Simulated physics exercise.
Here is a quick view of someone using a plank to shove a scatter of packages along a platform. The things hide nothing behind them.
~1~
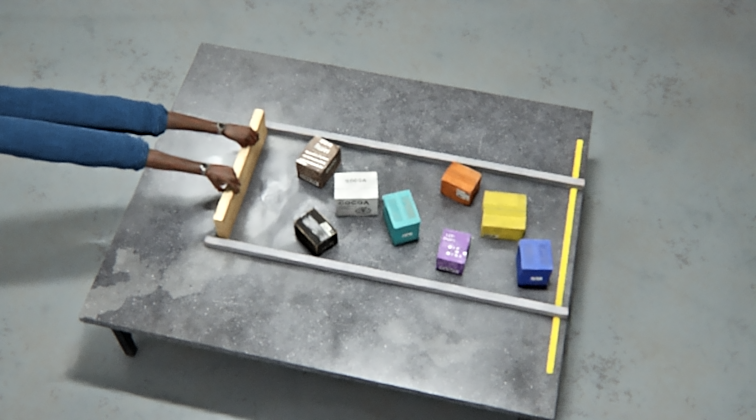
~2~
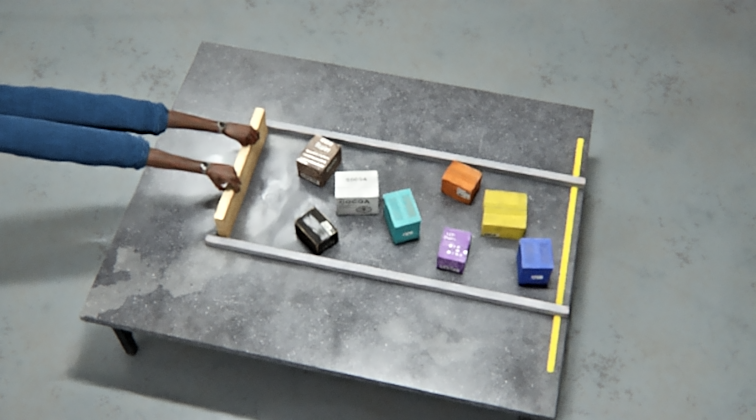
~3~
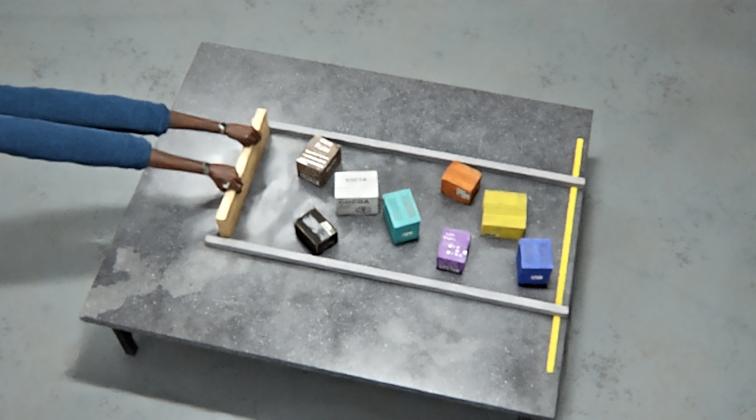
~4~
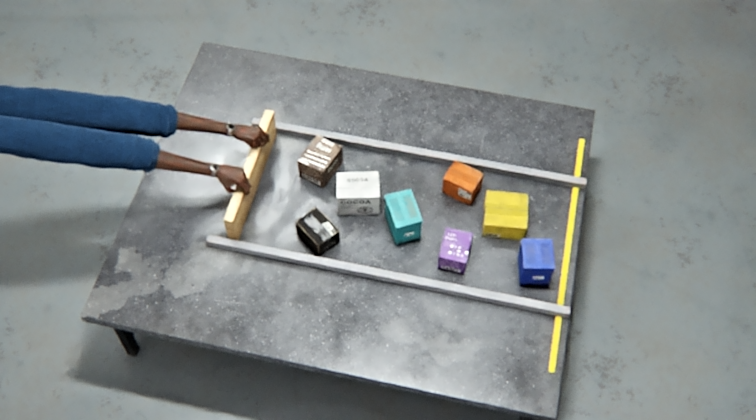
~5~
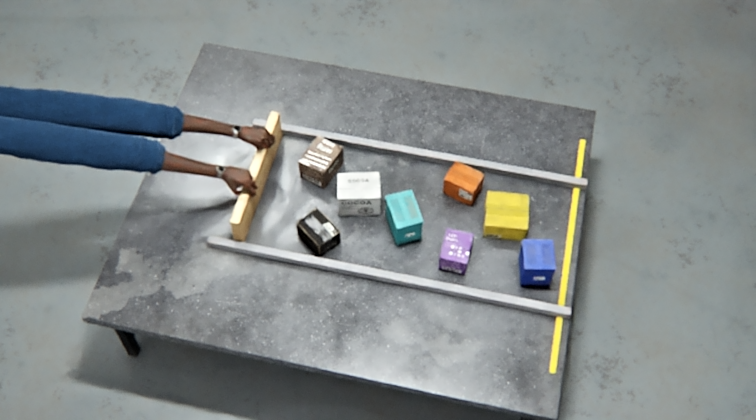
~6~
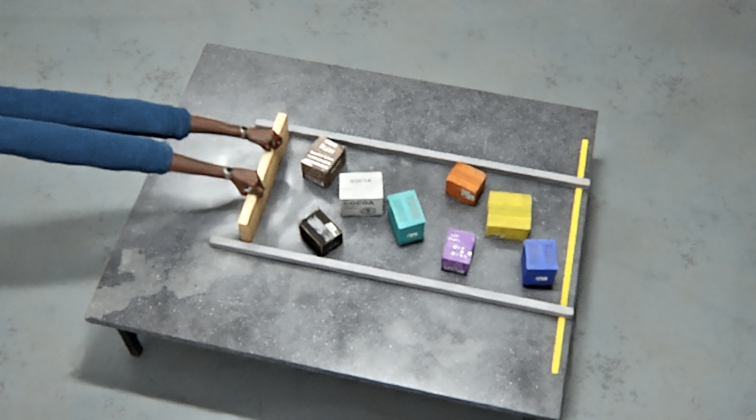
Two hands sliding a wooden plank slightly right between metal rails on a grey table, the scattered coloured boxes ahead staying untouched.
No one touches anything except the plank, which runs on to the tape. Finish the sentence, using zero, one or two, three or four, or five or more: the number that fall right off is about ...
The number that fall right off is about five or more.
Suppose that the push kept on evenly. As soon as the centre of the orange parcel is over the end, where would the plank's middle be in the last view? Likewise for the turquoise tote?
Roughly (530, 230); roughly (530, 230).
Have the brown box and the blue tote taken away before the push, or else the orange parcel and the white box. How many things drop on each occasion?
The count is 6 in the first case and 6 in the second.
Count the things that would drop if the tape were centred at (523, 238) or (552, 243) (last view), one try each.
First try 3, second try 5.
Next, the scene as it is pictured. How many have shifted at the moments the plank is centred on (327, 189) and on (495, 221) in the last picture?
The counts are 2 and 8.
A little later, none off yet; blue tote at rest near (539, 263); yellow parcel at rest near (509, 216); purple box at rest near (458, 251).
Next, none off yet; blue tote shifted a little near (558, 263); yellow parcel shifted about its own width near (543, 226); purple box shifted well along near (525, 276).
When it is over, the number that fall off is five or more; down, brown box, black parcel, white box, turquoise tote, orange parcel, purple box, yellow parcel and blue tote.
